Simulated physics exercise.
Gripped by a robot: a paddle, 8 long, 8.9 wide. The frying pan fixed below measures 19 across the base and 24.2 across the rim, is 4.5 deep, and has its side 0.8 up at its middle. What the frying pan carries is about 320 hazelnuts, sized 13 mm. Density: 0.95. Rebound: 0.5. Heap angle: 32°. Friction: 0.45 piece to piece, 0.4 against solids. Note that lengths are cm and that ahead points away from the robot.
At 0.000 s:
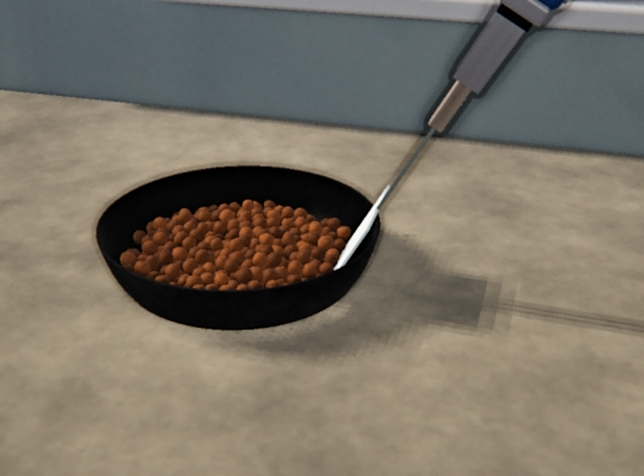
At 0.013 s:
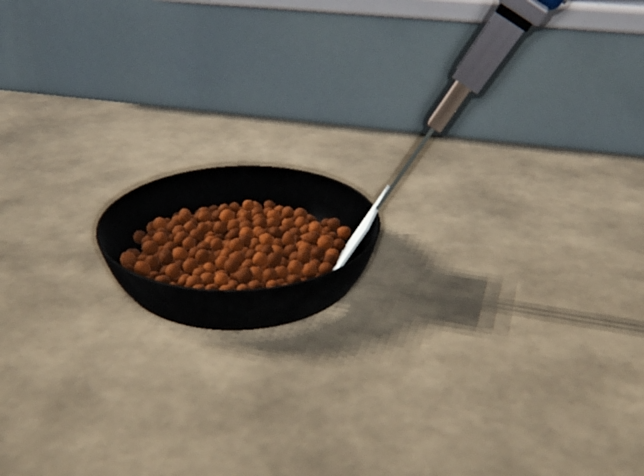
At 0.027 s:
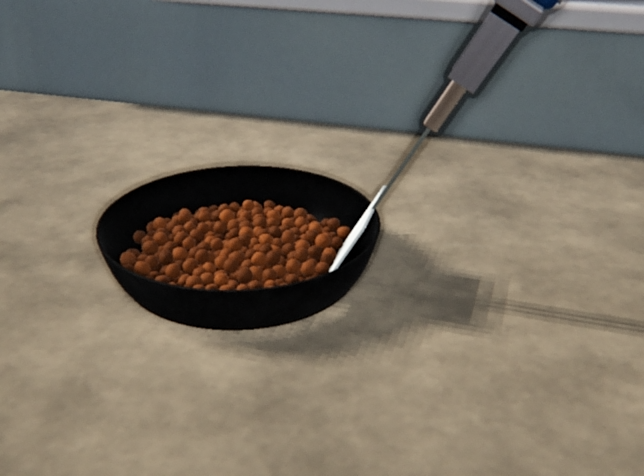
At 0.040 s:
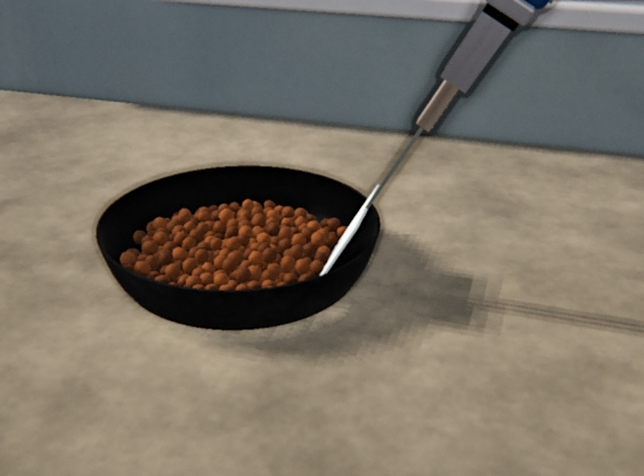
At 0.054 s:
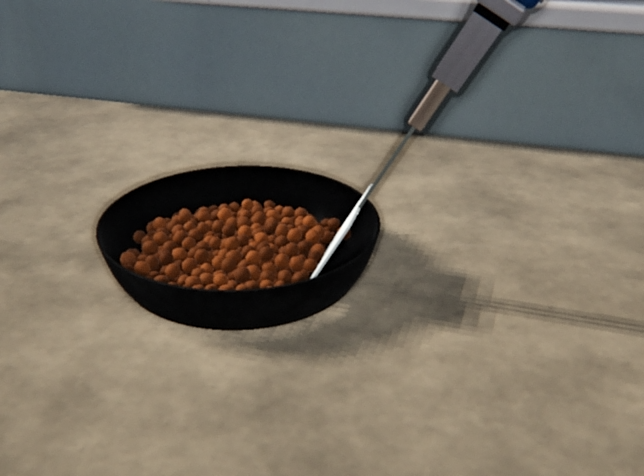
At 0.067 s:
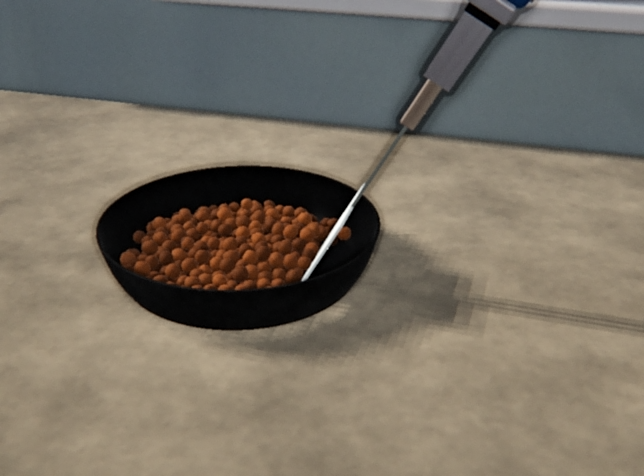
A robot arm's pale paddle sweeps slowly left through brown hazelnuts in a black frying pan.
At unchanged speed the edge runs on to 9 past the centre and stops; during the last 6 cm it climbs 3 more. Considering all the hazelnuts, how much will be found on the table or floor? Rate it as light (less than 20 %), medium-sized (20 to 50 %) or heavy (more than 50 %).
Rated light.
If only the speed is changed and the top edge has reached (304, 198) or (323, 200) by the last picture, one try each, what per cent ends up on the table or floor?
Try one roughly 35 per cent; try two roughly 35 per cent.
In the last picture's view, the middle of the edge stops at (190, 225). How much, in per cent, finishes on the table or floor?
0 %.
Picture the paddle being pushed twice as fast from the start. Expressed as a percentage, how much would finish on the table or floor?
I'd reckon close to 35 per cent.
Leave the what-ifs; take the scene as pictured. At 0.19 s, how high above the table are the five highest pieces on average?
About 4 centimetres.
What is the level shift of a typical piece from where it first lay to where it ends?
About 4 cm.
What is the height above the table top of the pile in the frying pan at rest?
6.0 cm.
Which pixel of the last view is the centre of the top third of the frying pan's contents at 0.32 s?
I'd put it close to (172, 216).
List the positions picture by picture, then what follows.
In the first frame, the paddle top edge at (379, 207), sloping 61°; upper third of the load around (246, 247), from x 125 to 345, top at y 205; 318 in the frying pan.
In the second frame, the paddle top edge at (379, 207), sloping 61°; upper third of the load around (246, 247), from x 125 to 345, top at y 205.
In the third frame, the paddle top edge at (375, 206), sloping 61°; upper third of the load around (246, 246), from x 125 to 345, top at y 205.
In the fourth frame, the paddle top edge at (368, 206), sloping 61°; upper third of the load around (248, 244), from x 125 to 345, top at y 205.
In the fifth frame, the paddle top edge at (361, 205), sloping 61°; upper third of the load around (252, 245), from x 125 to 345, top at y 205.
In the sixth frame, the paddle top edge at (354, 204), sloping 61°; upper third of the load around (252, 244), from x 125 to 345, top at y 205; 318 in the frying pan.
After 0.19 s, sloping 61°, highest piece 5 above the table; 318 in the frying pan.
After 0.32 s, sloping 61°, highest piece 6 above the table; 318 in the frying pan.
After 0.58 s, sloping 61°, highest piece 7 above the table; 273 in the frying pan, 41 on the table or floor, 4 on the blade or in flight.
After 1.63 s, sloping 61°, highest piece 5 above the table; 272 in the frying pan, 46 on the table or floor.
In the end, 272 in the frying pan, 46 on the table or floor. That is 14 % on the table or floor.
